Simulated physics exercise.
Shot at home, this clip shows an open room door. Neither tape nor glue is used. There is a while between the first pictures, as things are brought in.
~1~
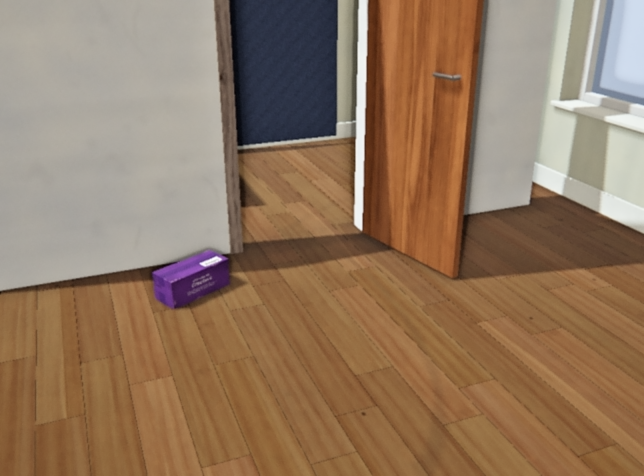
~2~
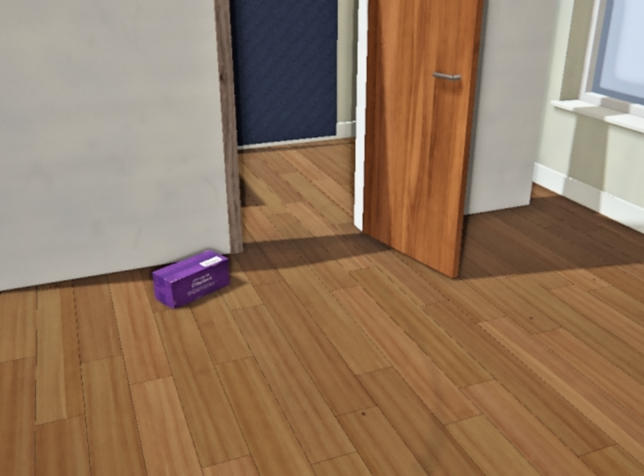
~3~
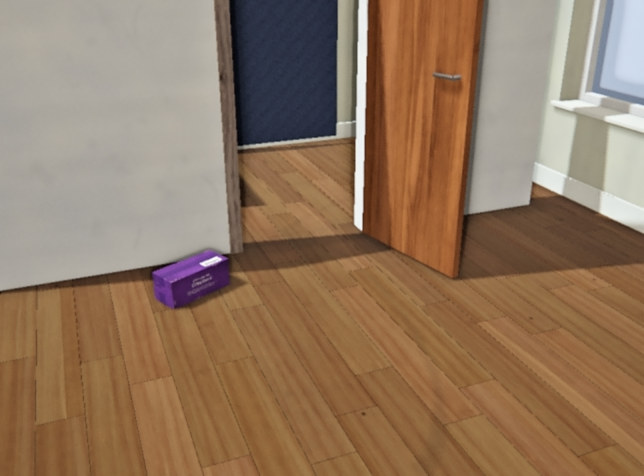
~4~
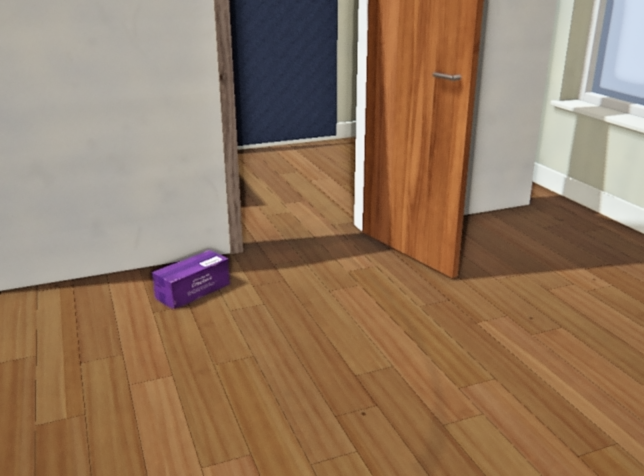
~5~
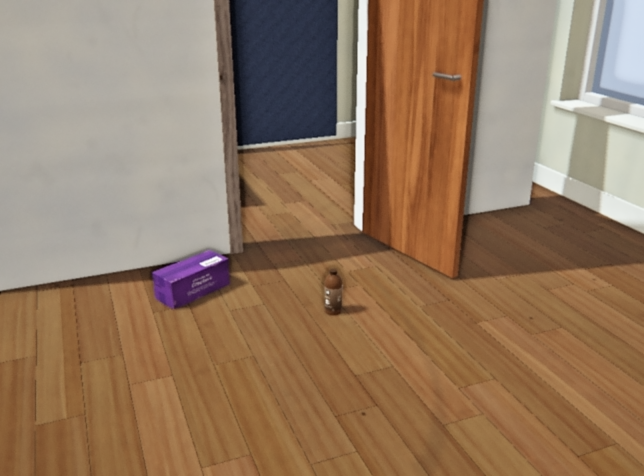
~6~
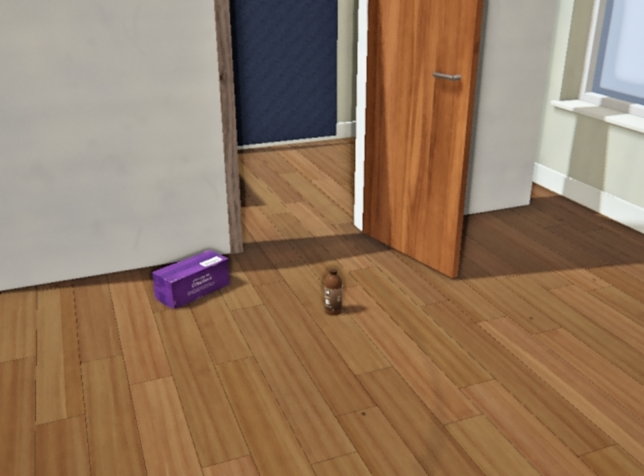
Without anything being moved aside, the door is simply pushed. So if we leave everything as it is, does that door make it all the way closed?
Sure enough, the door completes its swing here.
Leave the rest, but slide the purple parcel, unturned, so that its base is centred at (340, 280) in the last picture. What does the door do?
It is held back then.
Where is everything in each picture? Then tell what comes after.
The first picture shows door wide open and still; purple parcel (192, 279).
The second picture shows door wide open and still; purple parcel (192, 279).
The third picture shows door wide open and still; purple parcel (192, 279).
The fourth picture shows door wide open and still; purple parcel (192, 279).
The fifth picture shows door wide open and still; purple parcel (192, 279).
The sixth picture shows door wide open and still; brown bottle (333, 291); purple parcel (192, 279).
Then, 0.70 s after the last picture, open by 85°.
Then, 1.20 s after the last picture, open by 59°.
Then, 1.60 s after the last picture, open by 37°.
Then, 2.00 s after the last picture, open by 13°.
At rest, open by 0°; both in place. Seen from the same camera at the end, brown bottle near (333, 291).
